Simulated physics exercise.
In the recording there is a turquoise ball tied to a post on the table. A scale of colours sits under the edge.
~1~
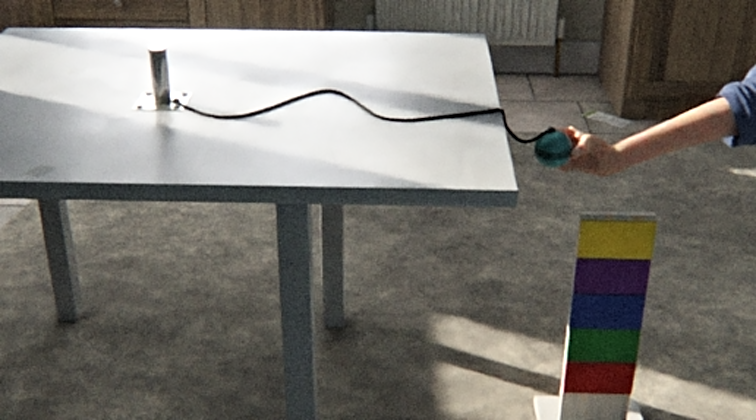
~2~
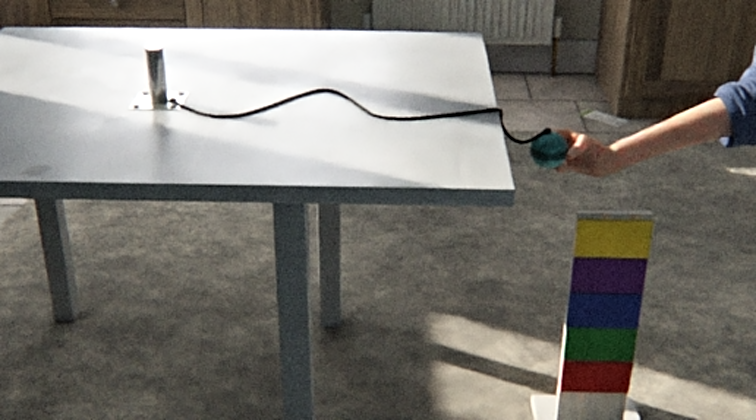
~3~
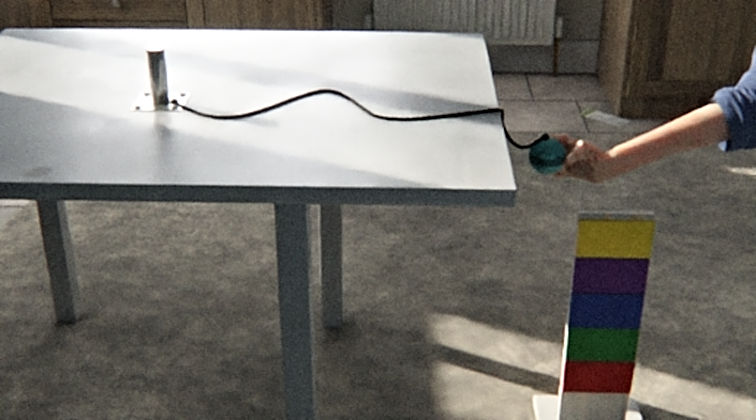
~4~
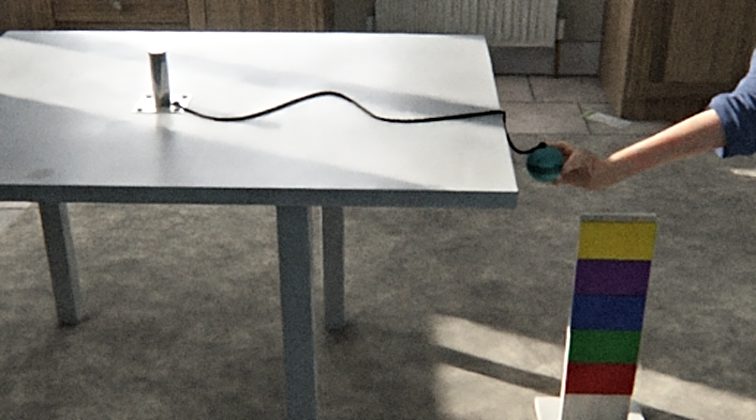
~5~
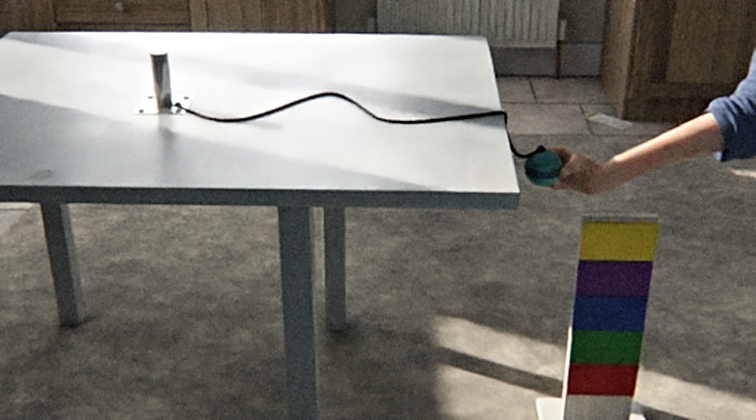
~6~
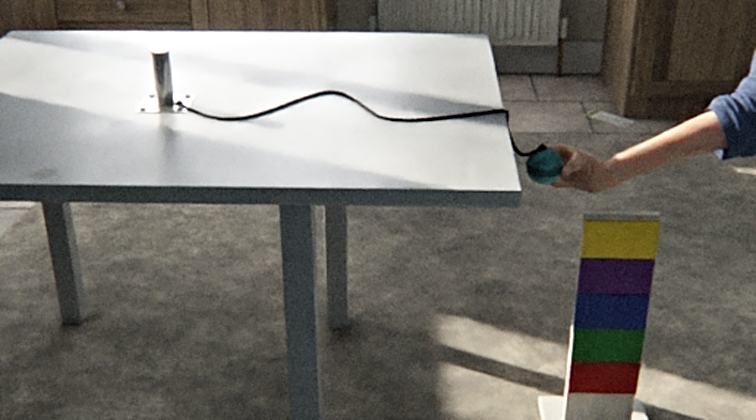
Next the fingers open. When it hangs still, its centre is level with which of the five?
With purple.
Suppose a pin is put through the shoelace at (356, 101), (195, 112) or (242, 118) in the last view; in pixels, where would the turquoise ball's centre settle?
Estimated pixels in sequence: (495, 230), (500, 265) and (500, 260).
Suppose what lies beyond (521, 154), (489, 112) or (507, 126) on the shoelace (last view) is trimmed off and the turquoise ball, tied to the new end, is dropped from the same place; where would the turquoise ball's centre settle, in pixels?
Roughly (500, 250), (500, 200), (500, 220).
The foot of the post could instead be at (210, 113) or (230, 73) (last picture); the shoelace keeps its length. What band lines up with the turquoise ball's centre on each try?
For the first spot, blue; for the second, blue.
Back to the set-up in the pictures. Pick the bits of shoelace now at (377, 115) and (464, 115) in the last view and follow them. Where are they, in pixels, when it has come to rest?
End: (462, 106) and then (504, 155).
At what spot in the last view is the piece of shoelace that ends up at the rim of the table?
It's near (416, 120) in the last picture.
Soon after, ball near (476, 270); level with purple.
After that, ball near (512, 273); level with purple.
In the end, ball near (500, 274); level with purple. At purple.
